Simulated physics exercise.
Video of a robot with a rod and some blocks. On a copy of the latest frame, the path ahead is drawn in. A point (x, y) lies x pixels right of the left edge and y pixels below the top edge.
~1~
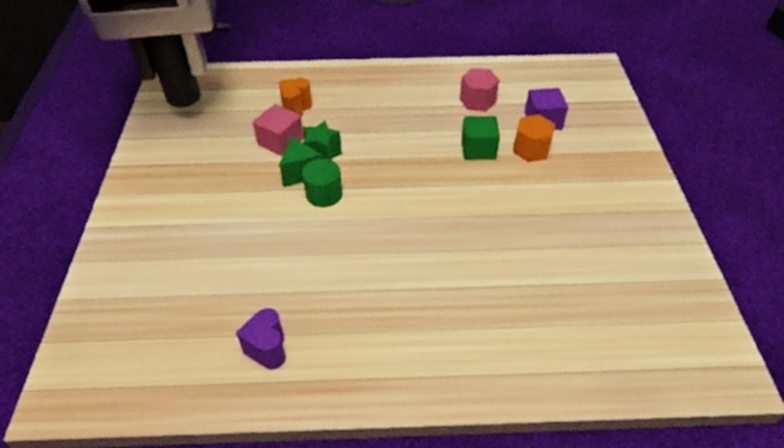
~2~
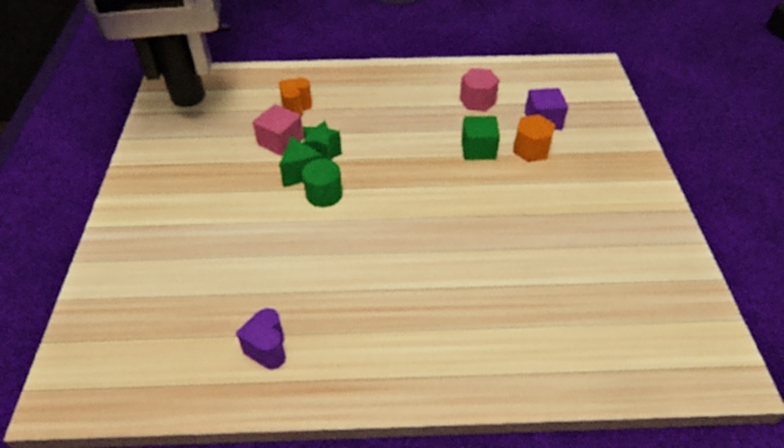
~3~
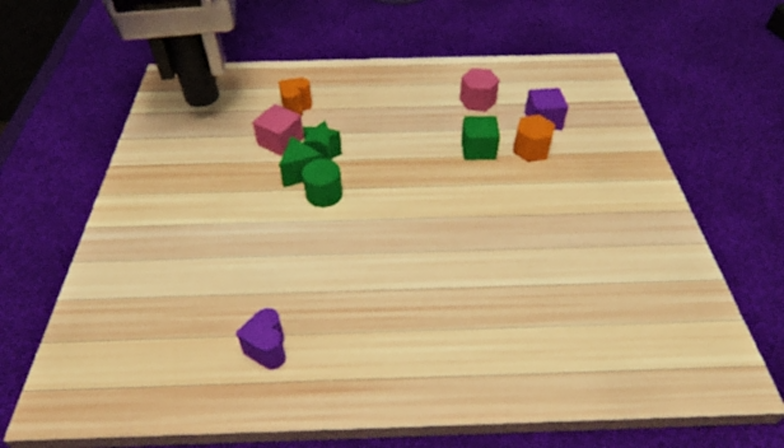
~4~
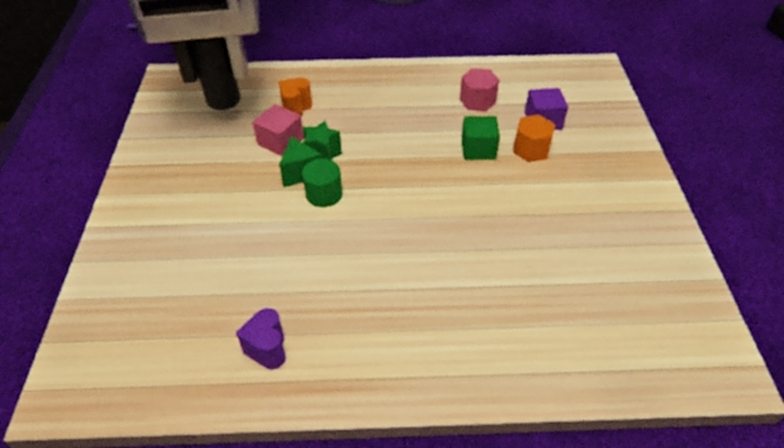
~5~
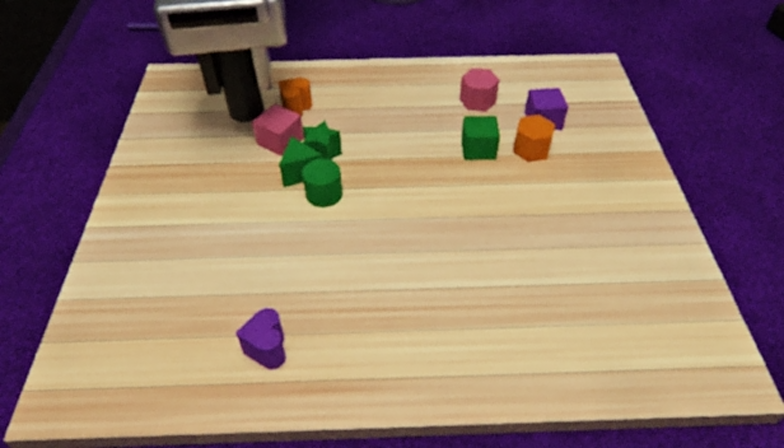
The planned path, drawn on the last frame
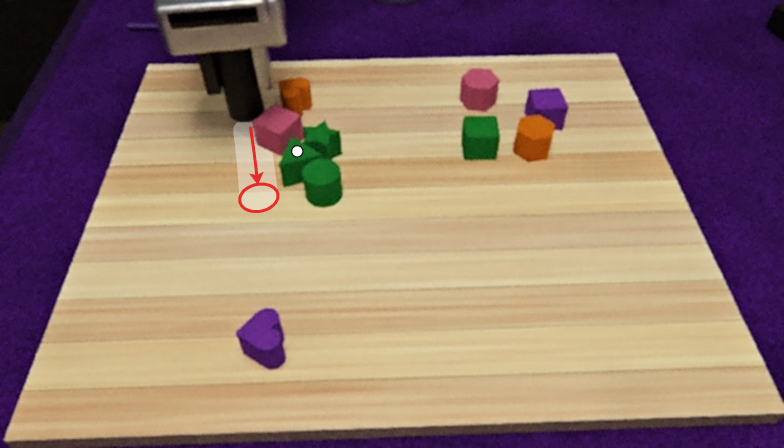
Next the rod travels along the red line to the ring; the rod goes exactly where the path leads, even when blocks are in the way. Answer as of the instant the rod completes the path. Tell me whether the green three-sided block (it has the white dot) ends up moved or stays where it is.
By the last moment, the green three-sided block will still be in its place.
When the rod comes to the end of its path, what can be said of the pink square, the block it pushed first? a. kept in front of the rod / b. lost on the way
My answer is option b.
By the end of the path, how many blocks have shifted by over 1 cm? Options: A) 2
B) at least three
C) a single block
My answer is option C.
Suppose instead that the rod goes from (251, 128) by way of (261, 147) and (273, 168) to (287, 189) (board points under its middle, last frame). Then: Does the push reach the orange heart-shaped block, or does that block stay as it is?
It is still where it was.
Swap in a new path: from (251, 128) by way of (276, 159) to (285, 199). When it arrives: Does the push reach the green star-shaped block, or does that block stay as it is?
Displaced, by a centimetre or more.
Drawn move, from (251, 128) to (259, 198); the dot is on the green three-sided block.
On the path given first. One third of the way, rod at (250, 134); pink square at (285, 125), turned 40° anticlockwise.
Two thirds of the way, rod at (253, 157); pink square at (286, 126), turned 45° anticlockwise.
At the end, rod at (255, 181); pink square at (286, 126), turned 45° anticlockwise; green three-sided block still.
